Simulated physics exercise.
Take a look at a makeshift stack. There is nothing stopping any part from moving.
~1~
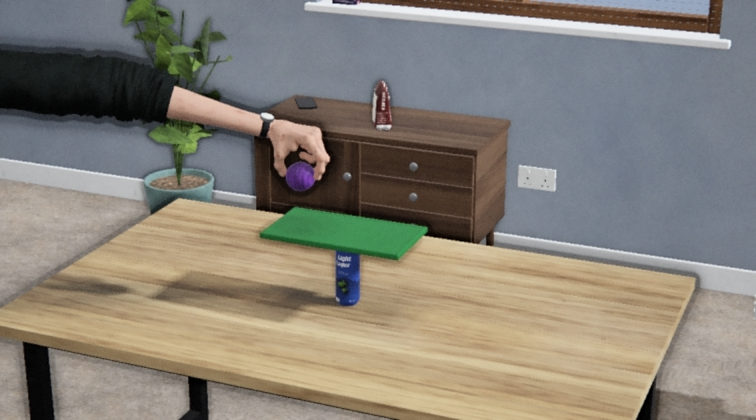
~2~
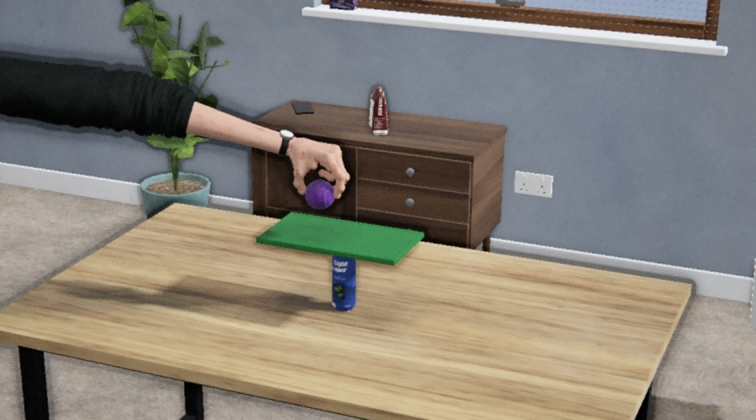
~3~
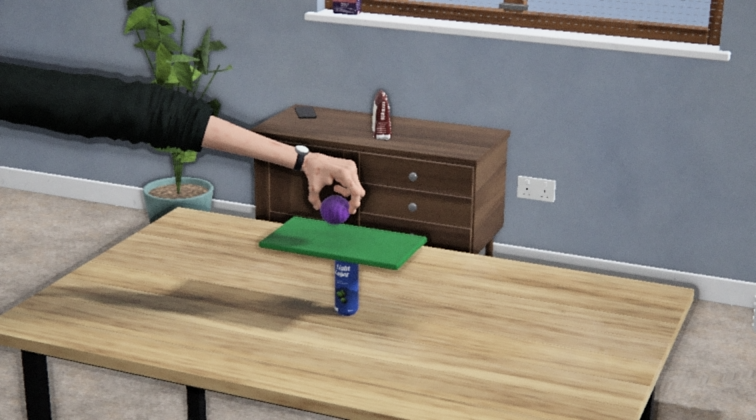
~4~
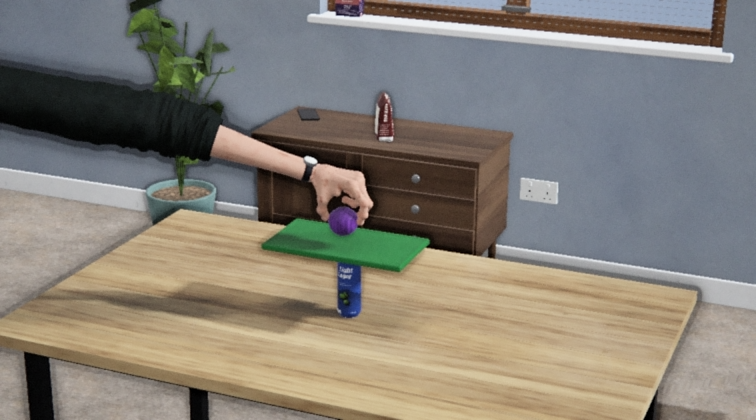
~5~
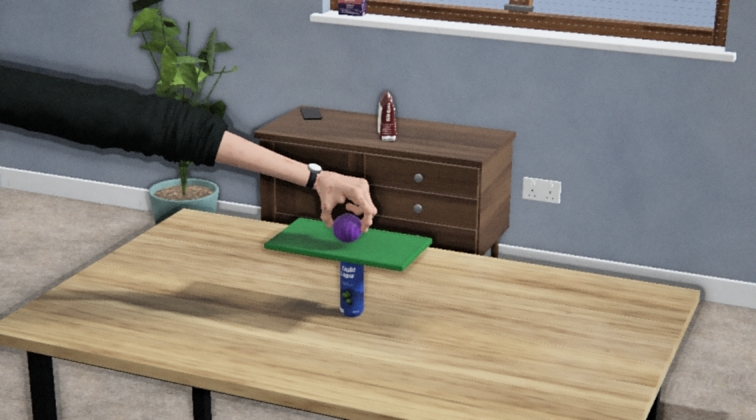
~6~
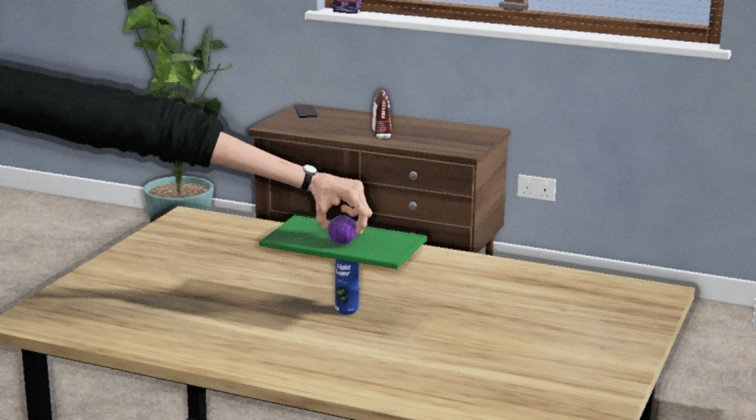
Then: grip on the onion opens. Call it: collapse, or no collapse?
No collapse.
Then, 0.80 s on from there, no change.
Then, 1.70 s on from there, purple onion resting near (342, 230).
In the end, all 3 unmoved. At the end, from the last picture's camera, purple onion near (342, 230). The stack stays up.
